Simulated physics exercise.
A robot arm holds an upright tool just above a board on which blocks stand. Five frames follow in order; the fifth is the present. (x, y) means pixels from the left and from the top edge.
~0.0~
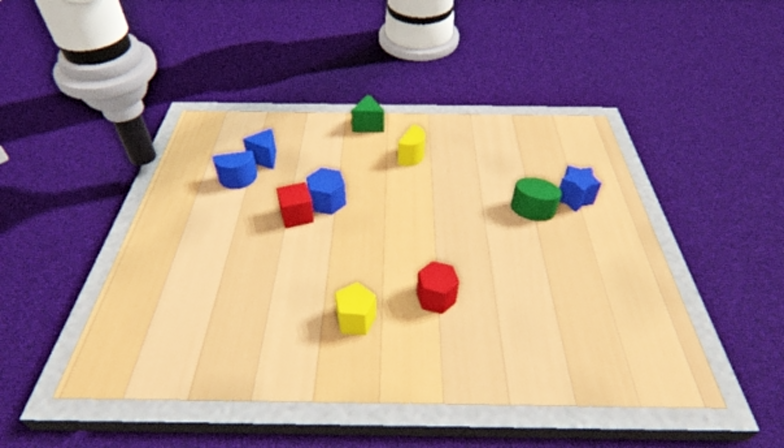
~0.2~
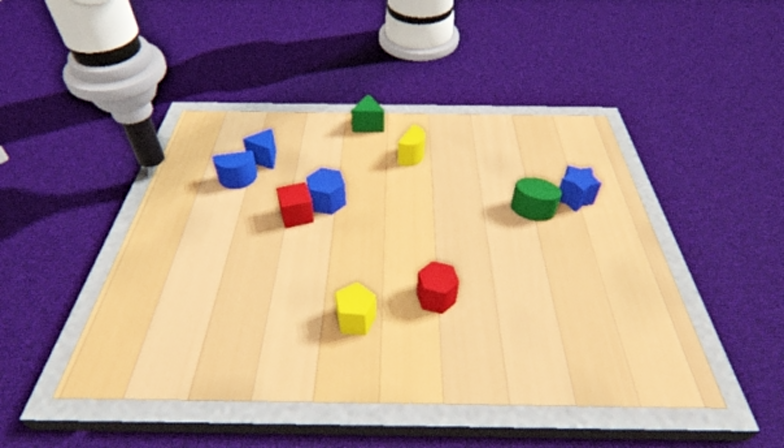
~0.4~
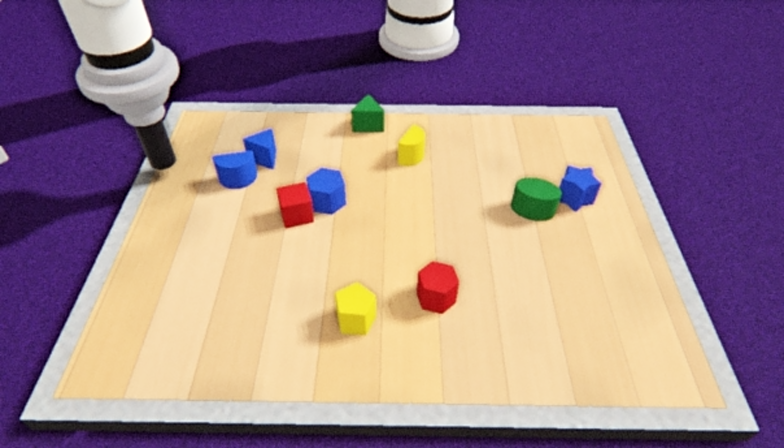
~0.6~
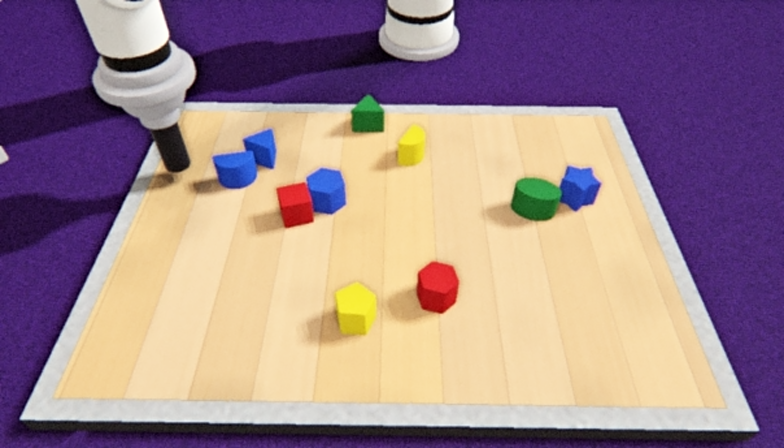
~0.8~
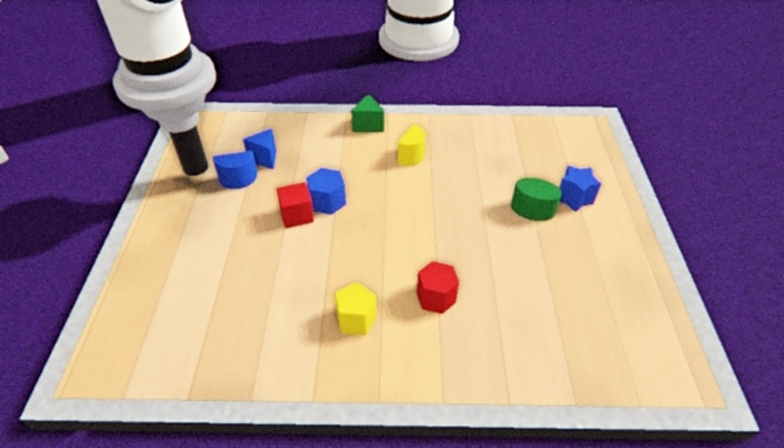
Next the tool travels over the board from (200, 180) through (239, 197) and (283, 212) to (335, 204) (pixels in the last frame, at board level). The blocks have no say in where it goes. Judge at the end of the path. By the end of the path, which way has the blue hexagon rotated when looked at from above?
Answer: Anticlockwise.
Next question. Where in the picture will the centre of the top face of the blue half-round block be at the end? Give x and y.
It is at (271, 161).
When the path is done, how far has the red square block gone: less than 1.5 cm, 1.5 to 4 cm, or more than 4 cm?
My prediction: Over 4 cm.
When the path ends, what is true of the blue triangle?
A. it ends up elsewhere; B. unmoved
The one that fits is B, unmoved.
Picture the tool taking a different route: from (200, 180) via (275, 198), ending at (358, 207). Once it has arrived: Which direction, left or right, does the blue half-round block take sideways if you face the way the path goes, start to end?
It gets pushed left.
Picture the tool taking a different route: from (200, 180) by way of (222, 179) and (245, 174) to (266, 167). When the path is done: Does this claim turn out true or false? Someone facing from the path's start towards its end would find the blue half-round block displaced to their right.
The statement is correct.
On the path given first. One third of the way, tool (236, 185); blue half-round block (265, 160), turned 45° anticlockwise.
Two thirds of the way, tool (282, 200); blue half-round block (271, 161), turned 65° anticlockwise; red square block (310, 198); blue hexagon (338, 179), turned 25° anticlockwise.
At the end, tool (334, 192); blue half-round block (271, 161), turned 65° anticlockwise; blue triangle unmoved; red square block (335, 203), turned 80° clockwise; blue hexagon (364, 172), turned 40° anticlockwise.
